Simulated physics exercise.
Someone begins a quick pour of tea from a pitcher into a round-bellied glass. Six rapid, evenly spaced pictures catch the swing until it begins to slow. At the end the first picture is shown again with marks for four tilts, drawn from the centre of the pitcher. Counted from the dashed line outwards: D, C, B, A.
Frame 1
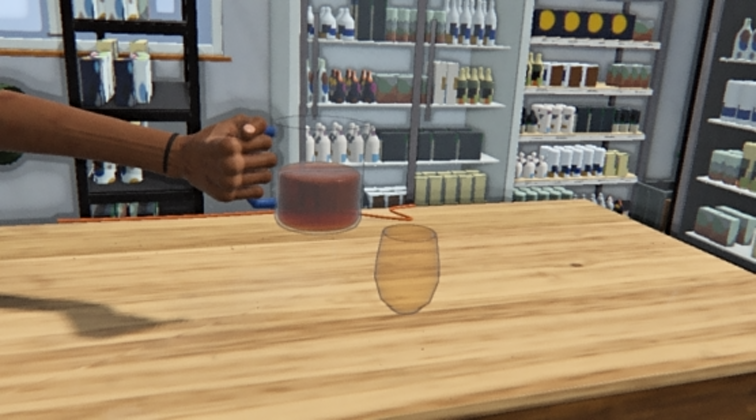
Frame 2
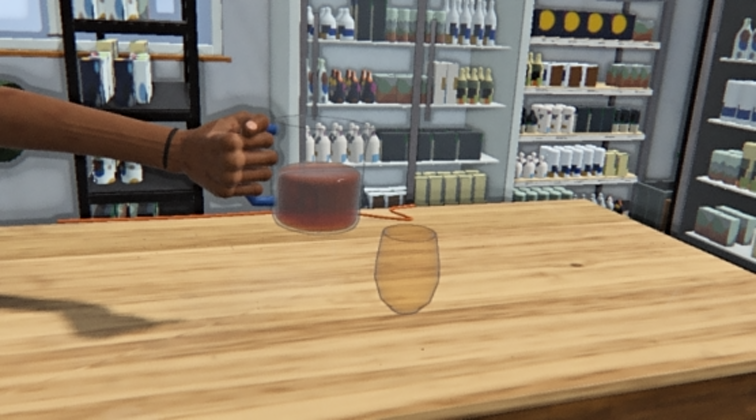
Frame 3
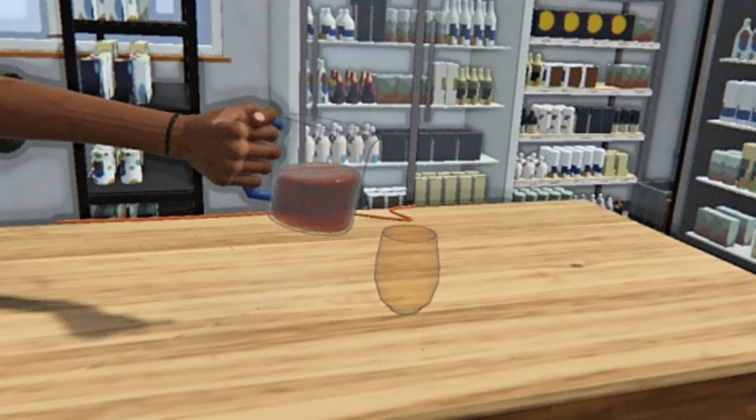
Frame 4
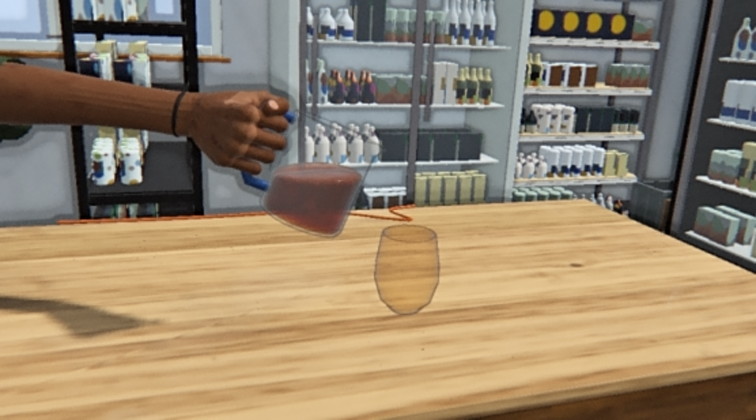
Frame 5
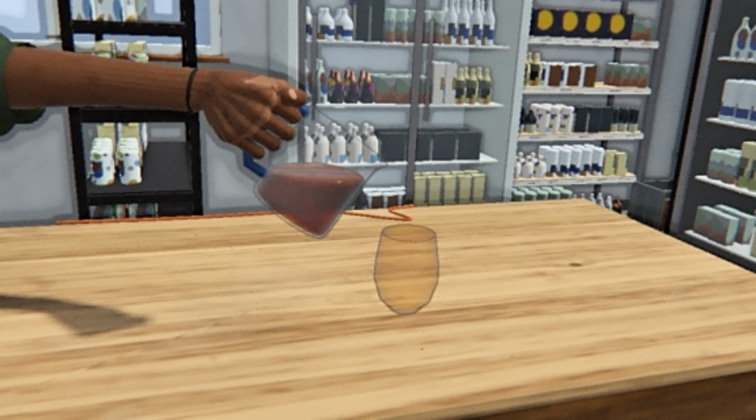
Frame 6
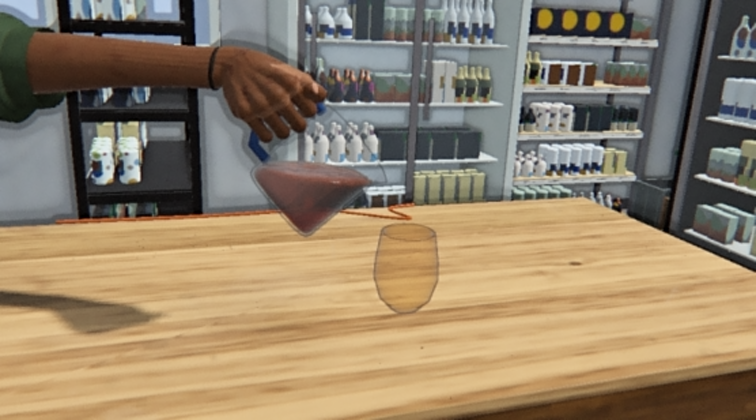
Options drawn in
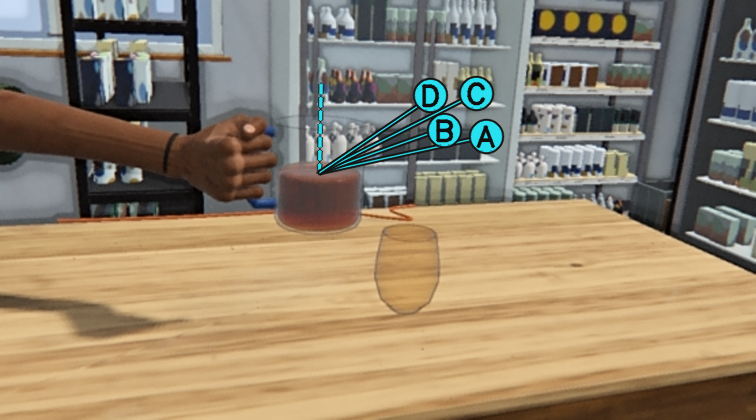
Hand tilting a clear pitcher of reddish tea steadily rightward above a wooden table, beside an empty round-bellied glass.
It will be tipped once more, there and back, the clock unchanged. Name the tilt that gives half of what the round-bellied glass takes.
It is B.
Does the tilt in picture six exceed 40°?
Yes, it does.
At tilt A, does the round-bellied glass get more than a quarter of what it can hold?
Yes.
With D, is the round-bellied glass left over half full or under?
Under half.
On the marked copy, A at (470, 139); B at (428, 133); C at (461, 100); D at (417, 106).
For tilt A, the round-bellied glass ends with about 65 % of what it can hold; 3 % of the tea is spilt.
For tilt B, the round-bellied glass ends with about 50 % of what it can hold.
For tilt C, the round-bellied glass ends with about 31 % of what it can hold.
For tilt D, the round-bellied glass ends with about 14 % of what it can hold.
